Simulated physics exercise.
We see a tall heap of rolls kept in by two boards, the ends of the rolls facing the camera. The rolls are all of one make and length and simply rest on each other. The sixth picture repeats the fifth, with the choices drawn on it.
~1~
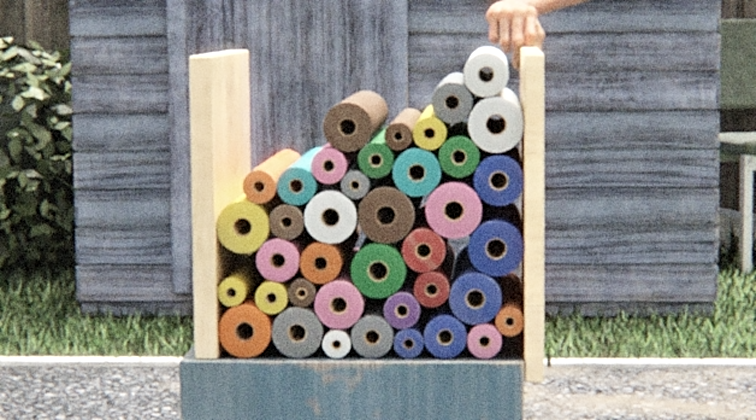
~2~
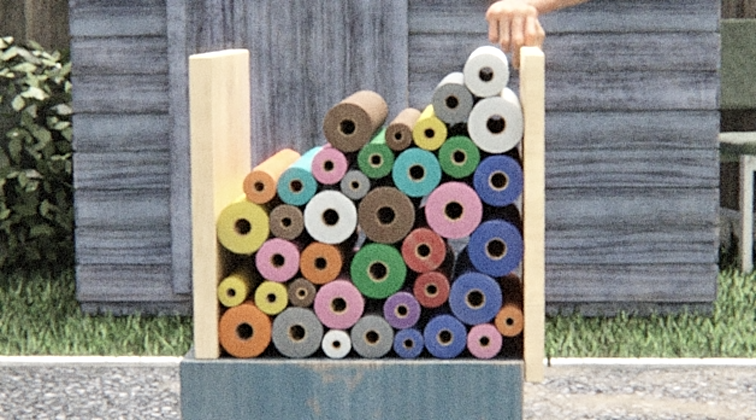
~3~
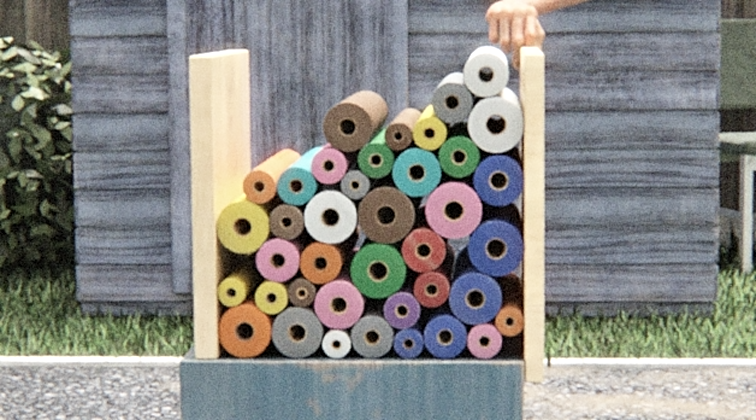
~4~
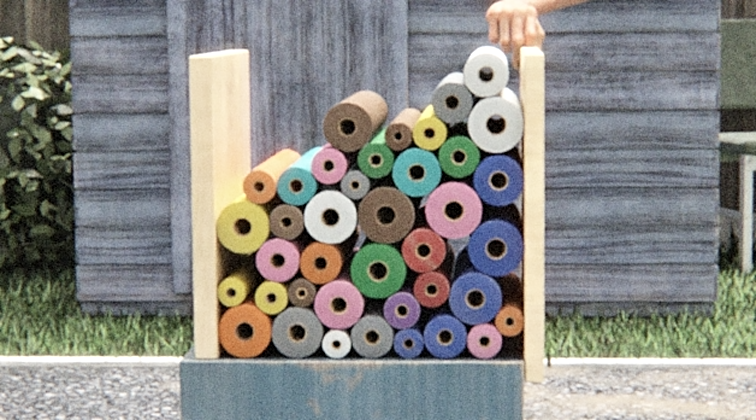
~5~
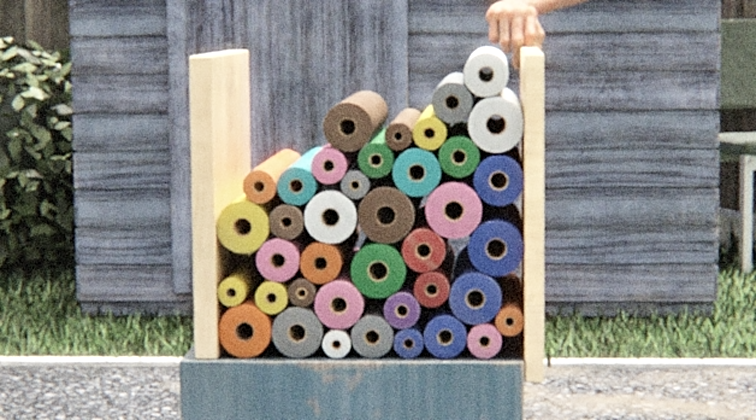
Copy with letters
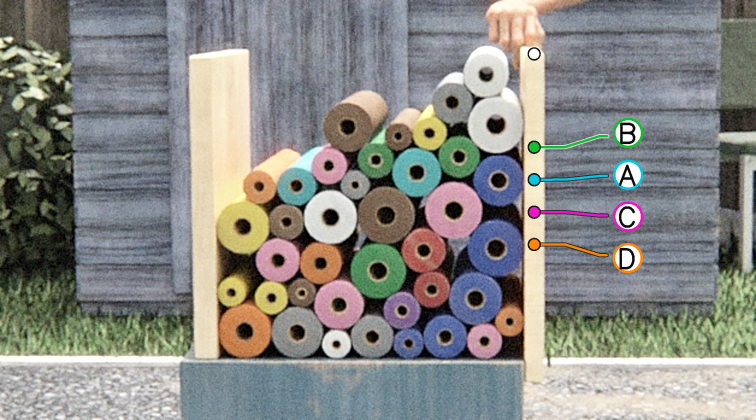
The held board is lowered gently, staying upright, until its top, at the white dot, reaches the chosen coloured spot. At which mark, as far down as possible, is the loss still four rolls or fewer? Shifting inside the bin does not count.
No lower than C.
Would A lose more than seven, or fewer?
Fewer than seven.
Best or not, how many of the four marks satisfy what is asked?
Three of them.
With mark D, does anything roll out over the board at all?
At D: Yes.
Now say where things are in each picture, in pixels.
In the first frame, a yellow roll (231, 292); a turquoise roll (296, 186); a brown roll (347, 127).
In the second frame, a brown roll (347, 127); side board (531, 201).
In the third frame, an orange roll (245, 331); a blue roll (446, 337).
In the fourth frame, a red roll (432, 290).
In the fifth frame, a pink roll (278, 260); a yellow roll (231, 292); a turquoise roll (296, 186).
On the marked copy, A at (534, 179); B at (534, 147); C at (534, 212); D at (534, 245); the white dot at (534, 54).
Following C. Soon after the start, top of the board (525, 125).
Later, top of the board (525, 205).
In the end, top of the board (525, 211), three out over the board.
As for the rest, A three out over the board; B one out over the board; D more than four out over the board.
